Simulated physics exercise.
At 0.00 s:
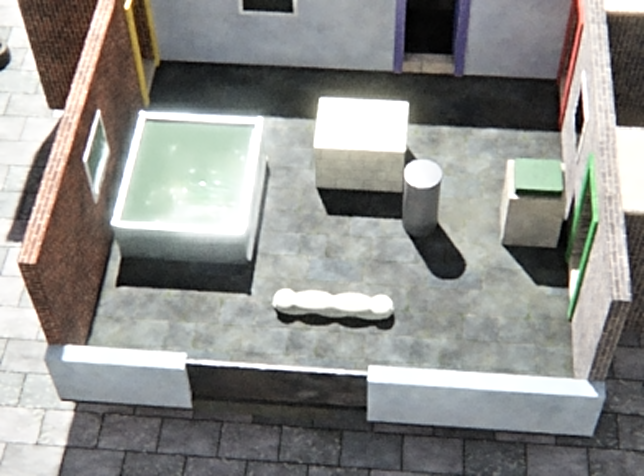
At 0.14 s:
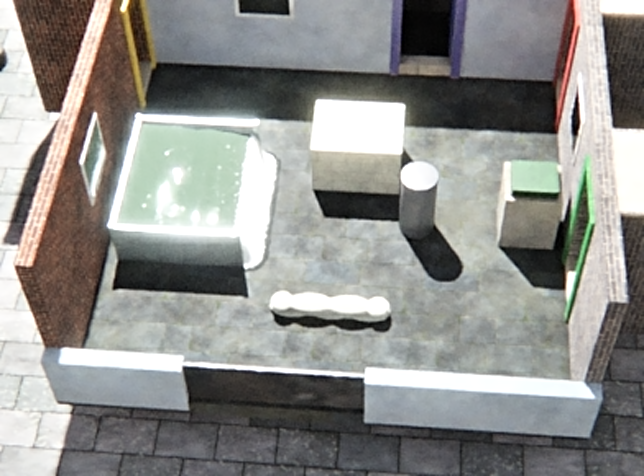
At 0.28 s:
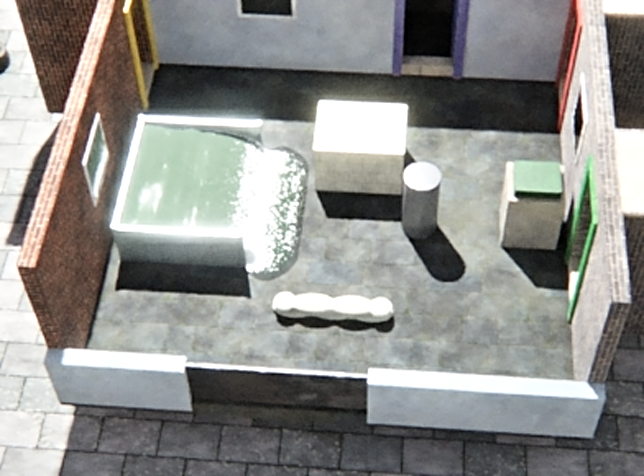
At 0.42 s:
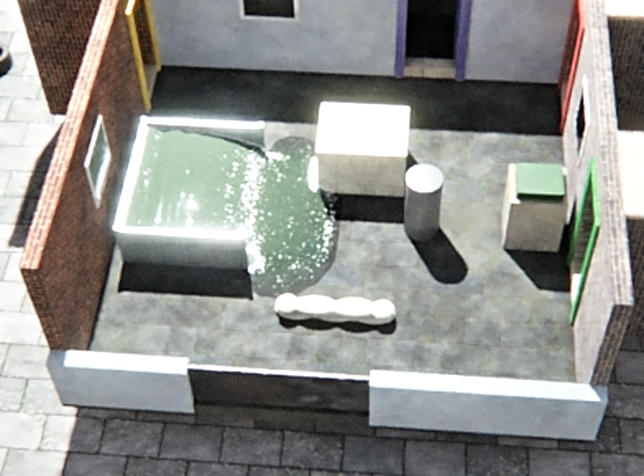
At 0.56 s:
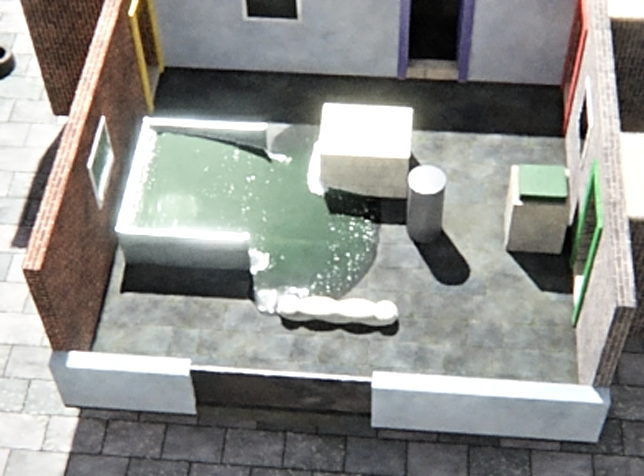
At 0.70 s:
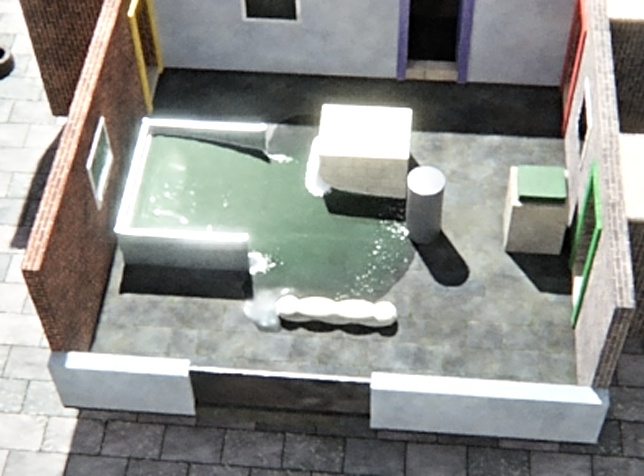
Green water pouring from the open right side of a tank, spreading across a walled yard around a pale block and low sandbags.
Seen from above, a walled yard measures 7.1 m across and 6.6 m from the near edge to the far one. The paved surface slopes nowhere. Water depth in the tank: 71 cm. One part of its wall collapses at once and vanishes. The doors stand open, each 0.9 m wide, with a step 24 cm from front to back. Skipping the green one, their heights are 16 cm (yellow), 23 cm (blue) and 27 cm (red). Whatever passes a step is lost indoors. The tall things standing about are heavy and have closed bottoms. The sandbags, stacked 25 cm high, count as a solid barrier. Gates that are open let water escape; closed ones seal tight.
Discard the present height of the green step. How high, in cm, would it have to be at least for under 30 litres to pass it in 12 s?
At least about 20 cm.
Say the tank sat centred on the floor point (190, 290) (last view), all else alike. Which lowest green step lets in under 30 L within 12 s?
At least some 24 centimetres tall.
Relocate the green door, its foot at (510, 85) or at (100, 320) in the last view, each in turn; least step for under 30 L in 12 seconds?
In turn: About 8.5 cm, about 8.0 cm.
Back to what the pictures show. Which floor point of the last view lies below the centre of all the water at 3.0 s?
I'd say around (369, 226).
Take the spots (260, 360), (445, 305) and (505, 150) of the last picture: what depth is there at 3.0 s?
Roughly 0, 12 and 2 cm, in turn.
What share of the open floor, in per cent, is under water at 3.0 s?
Around 65 per cent of the floor.
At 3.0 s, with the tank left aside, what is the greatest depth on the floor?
Up to some 38 centimetres, I'd say.
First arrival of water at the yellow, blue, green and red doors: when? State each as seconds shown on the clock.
So yellow sees it at 2.6 s, blue at 2.0 s, green at 1.5 s and red at 2.4 s.
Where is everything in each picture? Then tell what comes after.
Still water, 71 cm deep, in the tank at (191, 174); the green door at (580, 247) is dry, in the first frame.
The gap is at (248, 198), the front 0.3 m out at (259, 262); the back of the tank holds 71 cm, in the second frame.
The gap is at (251, 201), the front 0.8 m out at (303, 191); the back of the tank holds 71 cm, in the third frame.
The front is at (333, 244), 1.3 m from the gap at (253, 204); 3.2 m2 of floor is wet, 67 cm left at the back, in the fourth frame.
The gap is at (256, 205), the front 1.9 m out at (369, 260); the back of the tank holds 60 cm, in the fifth frame.
The gap is at (255, 206), the front 2.5 m out at (412, 245); the back of the tank holds 61 cm; 2.6 m in a straight line remain to the green door at (584, 253), in the sixth frame.
After 1.4 s water covers 35 % of the floor, deepest (44 cm) near (308, 186); it has not reached the green door.
After 3.0 s water covers 65 % of the floor, deepest (38 cm) near (575, 406); 25 cm at the green door, 6 litres in over its 24 cm step.
After 12.0 s water covers 100 % of the floor, deepest (13 cm) near (132, 185); 6 cm at the green door, 10 litres in over its 24 cm step.
At the green door as built, the water arrived by 1.5 s and peaked near 26 cm at 2.6 s.
Run again over the same 12 s with other heights there, 50 litres in over 18 cm, 10 litres over 24 cm. The limit of 30 litres is kept from about 20 cm up.
